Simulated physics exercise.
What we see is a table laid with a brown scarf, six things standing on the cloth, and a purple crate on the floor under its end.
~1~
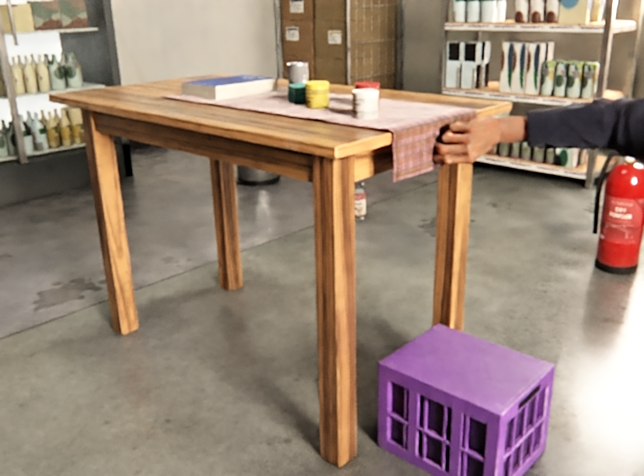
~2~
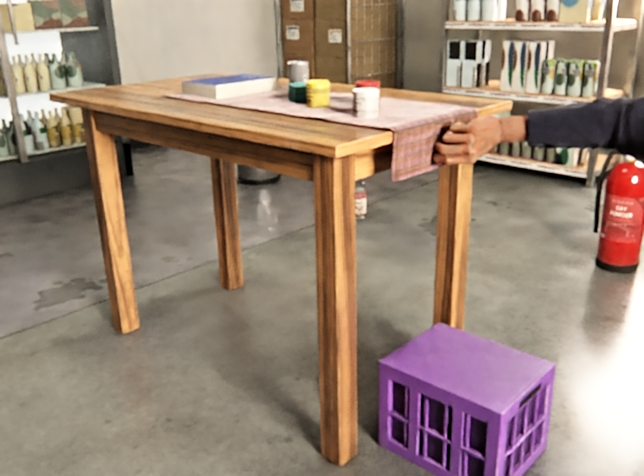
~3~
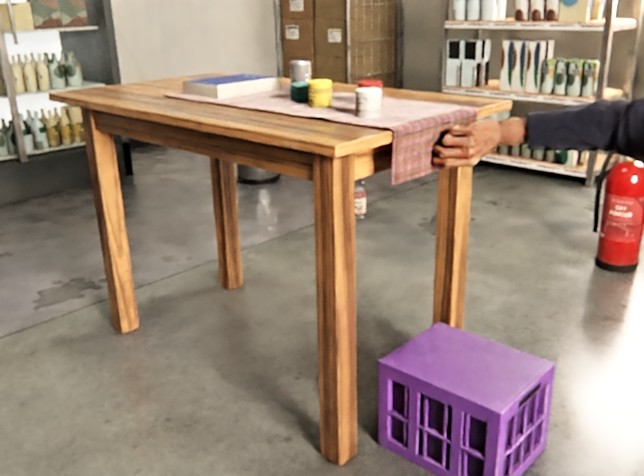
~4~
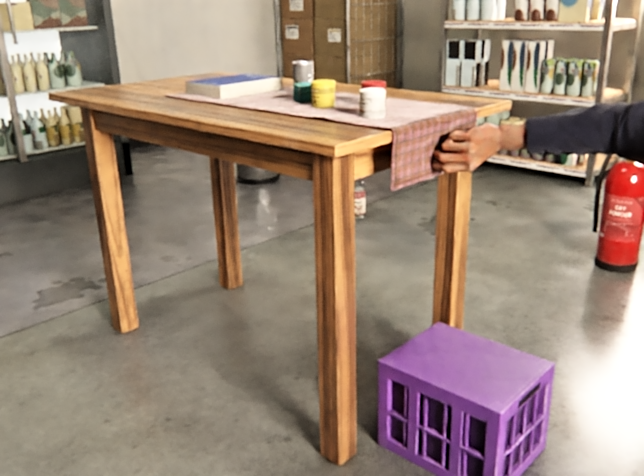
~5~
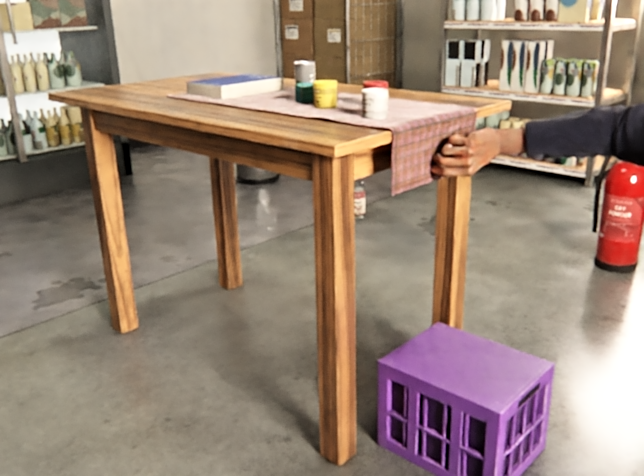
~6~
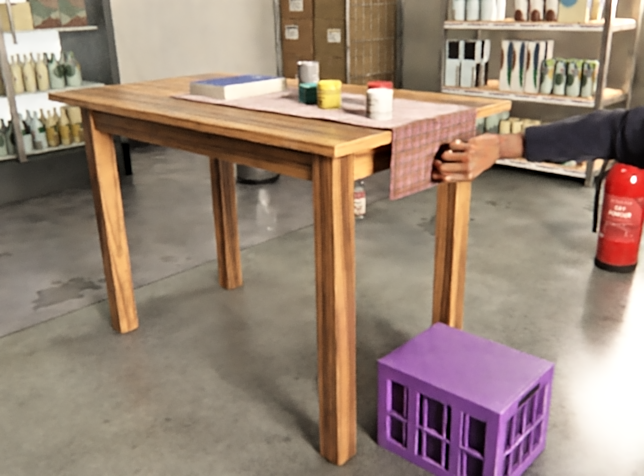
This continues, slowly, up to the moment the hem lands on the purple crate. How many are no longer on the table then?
It carries off four.
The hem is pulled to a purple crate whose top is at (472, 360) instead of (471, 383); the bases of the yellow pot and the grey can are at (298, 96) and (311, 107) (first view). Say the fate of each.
The yellow pot keeps its place on top; the grey can falls.
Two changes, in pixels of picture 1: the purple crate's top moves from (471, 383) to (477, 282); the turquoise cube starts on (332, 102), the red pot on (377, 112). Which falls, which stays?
The turquoise cube holds on, the red pot is carried off.
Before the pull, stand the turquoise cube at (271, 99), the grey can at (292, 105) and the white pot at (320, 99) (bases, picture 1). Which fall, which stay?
The turquoise cube holds on, the grey can falls, the white pot is carried off.
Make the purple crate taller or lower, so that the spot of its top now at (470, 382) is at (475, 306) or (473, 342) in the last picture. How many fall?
Then 2 and 3.
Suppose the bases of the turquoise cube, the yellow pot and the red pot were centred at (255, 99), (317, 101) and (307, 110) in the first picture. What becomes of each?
The turquoise cube remains up, the yellow pot falls, the red pot is carried off.
A little later, hem near (434, 296); white pot and red pot gone.
Next, hem on the crate; white pot, red pot, yellow pot and turquoise cube gone.
When it is over, hem on the crate; white pot, red pot, yellow pot and turquoise cube gone. The answer is four.
